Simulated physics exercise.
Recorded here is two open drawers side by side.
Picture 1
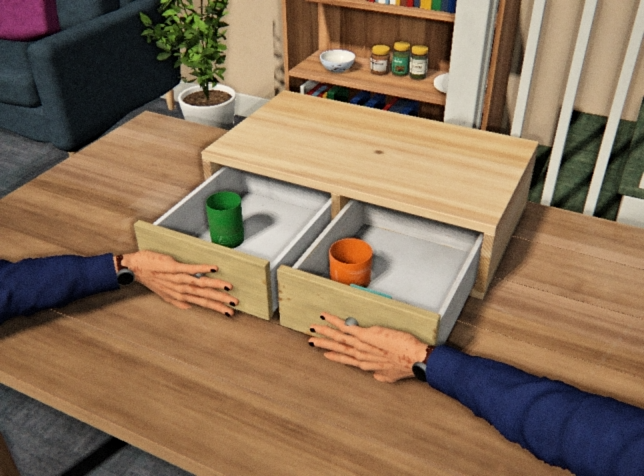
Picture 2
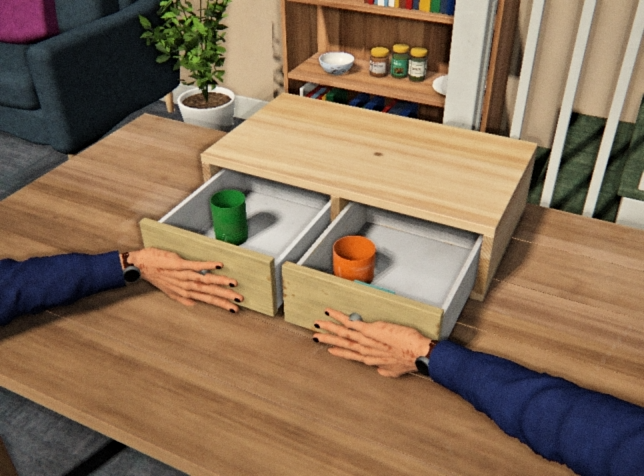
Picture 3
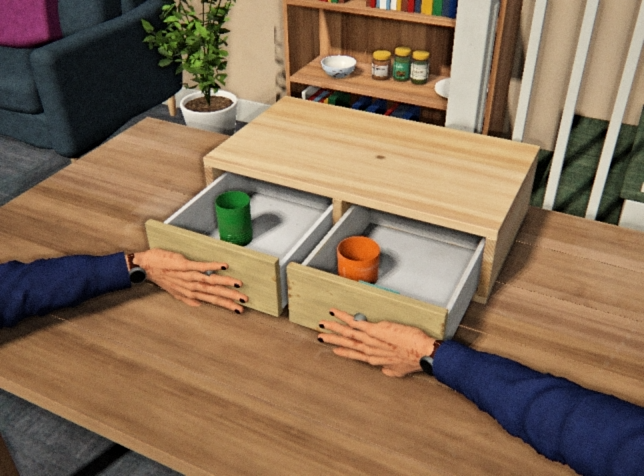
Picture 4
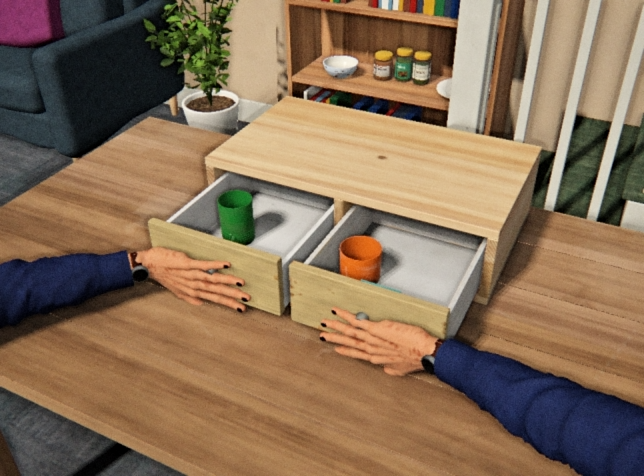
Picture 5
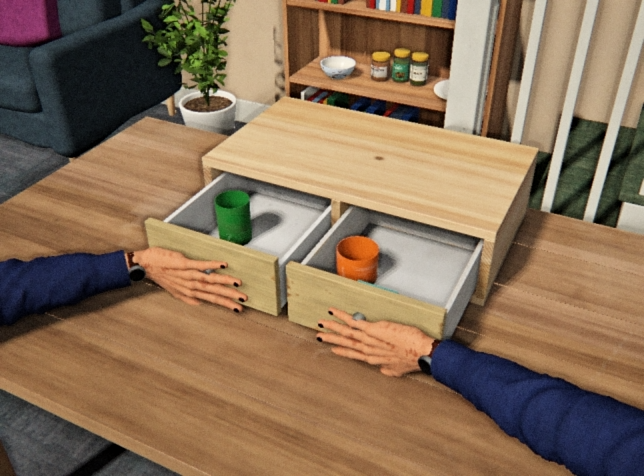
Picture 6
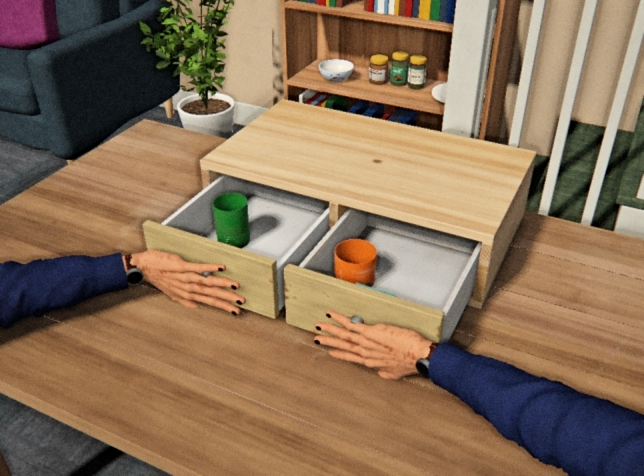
Two open drawers, the left holding a green beaker and the right an orange one, slid in very slightly, then barely moved, while a hand stayed at the front of each.
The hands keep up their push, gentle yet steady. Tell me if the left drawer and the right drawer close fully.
The left drawer sinks fully in, the right drawer sinks fully in.
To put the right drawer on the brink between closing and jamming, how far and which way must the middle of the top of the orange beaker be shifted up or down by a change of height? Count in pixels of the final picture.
24 pixels, up.
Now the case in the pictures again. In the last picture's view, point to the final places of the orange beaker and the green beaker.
(399, 207) and (287, 172), approximately.
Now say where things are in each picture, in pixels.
In the first frame, left drawer (248, 226) wide open; right drawer (390, 267) wide open; orange beaker (351, 265).
In the second frame, right drawer (393, 264) wide open; green beaker (230, 219).
In the third frame, left drawer (257, 225) wide open.
In the fourth frame, right drawer (399, 264) wide open; chest (373, 186).
In the fifth frame, left drawer (256, 224) wide open.
In the sixth frame, left drawer (254, 226) wide open; right drawer (394, 267) wide open; orange beaker (355, 266).
Then, 0.40 s past the last view, left drawer about half in; right drawer about half in.
Finally, the left drawer closes; the right drawer closes.
